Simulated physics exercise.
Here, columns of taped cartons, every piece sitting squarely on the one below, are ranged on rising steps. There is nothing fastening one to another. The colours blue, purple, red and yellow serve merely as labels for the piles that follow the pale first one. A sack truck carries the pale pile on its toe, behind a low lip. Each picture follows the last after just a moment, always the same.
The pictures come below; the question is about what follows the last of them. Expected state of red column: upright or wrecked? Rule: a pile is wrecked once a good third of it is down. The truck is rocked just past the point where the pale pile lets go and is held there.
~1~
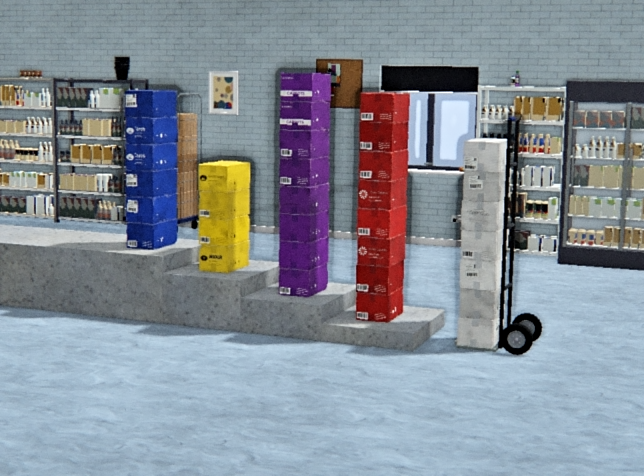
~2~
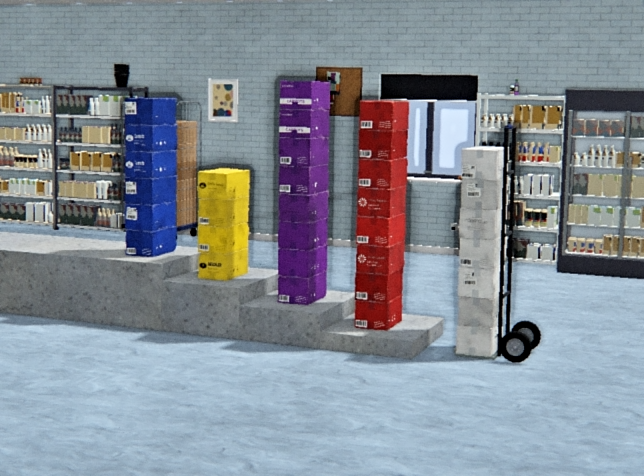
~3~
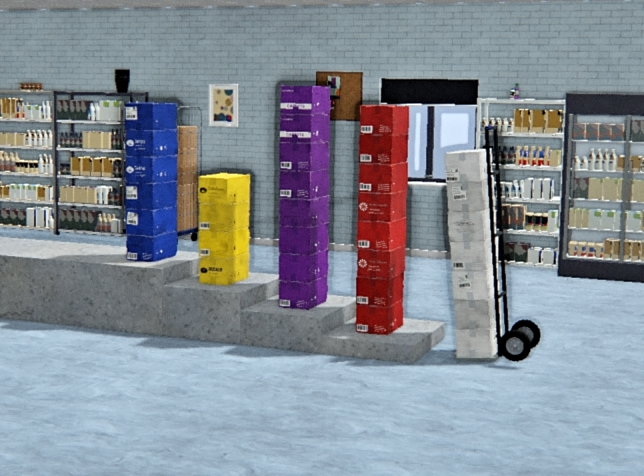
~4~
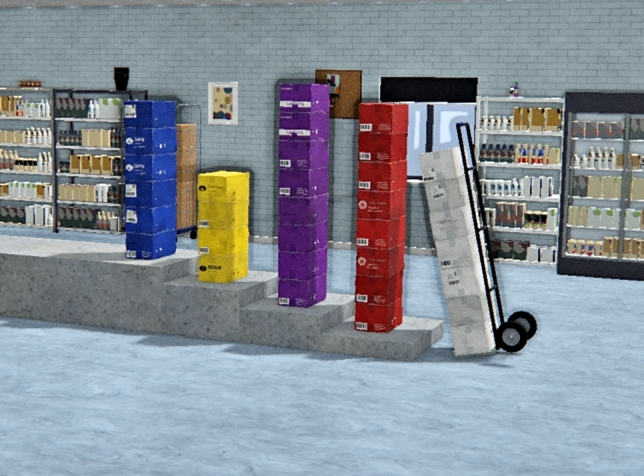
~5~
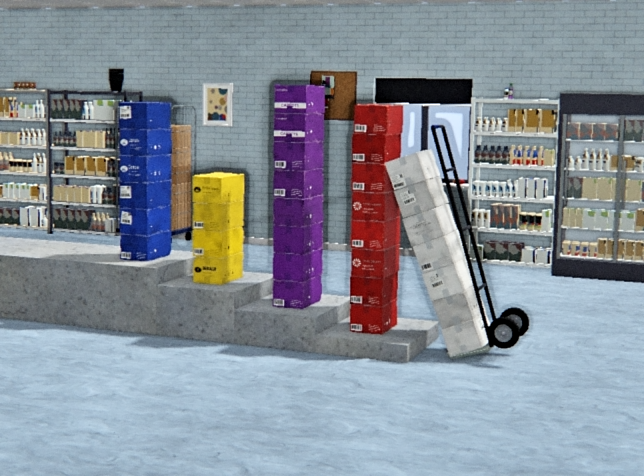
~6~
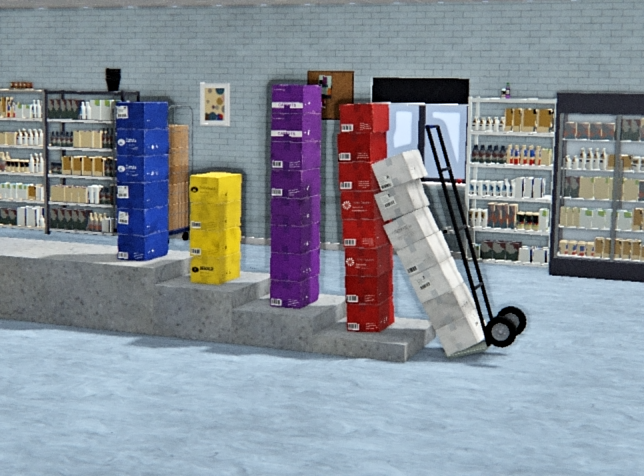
Wrecked.
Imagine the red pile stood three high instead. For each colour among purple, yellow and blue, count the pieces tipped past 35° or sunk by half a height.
Per pile, purple = 0, yellow = 0, blue = 0.
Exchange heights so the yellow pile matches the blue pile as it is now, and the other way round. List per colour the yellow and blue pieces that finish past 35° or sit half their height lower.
The counts are yellow 5, blue 3.
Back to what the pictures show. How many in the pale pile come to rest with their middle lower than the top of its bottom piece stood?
1.
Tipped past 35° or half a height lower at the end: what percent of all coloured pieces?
Some 90 per cent of them.
Soon after the last picture, 7 of the pale pile down; none of the 8 red cartons down (0 of 26 in all colours); top red carton leaning a little; top purple carton leaning a little.
A little later, 7 of the pale pile down; 8 of the 8 red cartons down (18 of 26 in all colours); top red carton leaning well over, some two heights lower; top yellow carton leaning clearly, half its height lower.
At rest, 7 of the pale pile down; 8 of the 8 red cartons down (24 of 26 in all colours); top red carton leaning well over, some three heights lower; top blue carton upside down. As the last picture would show them, middles, top red carton near (198, 181).
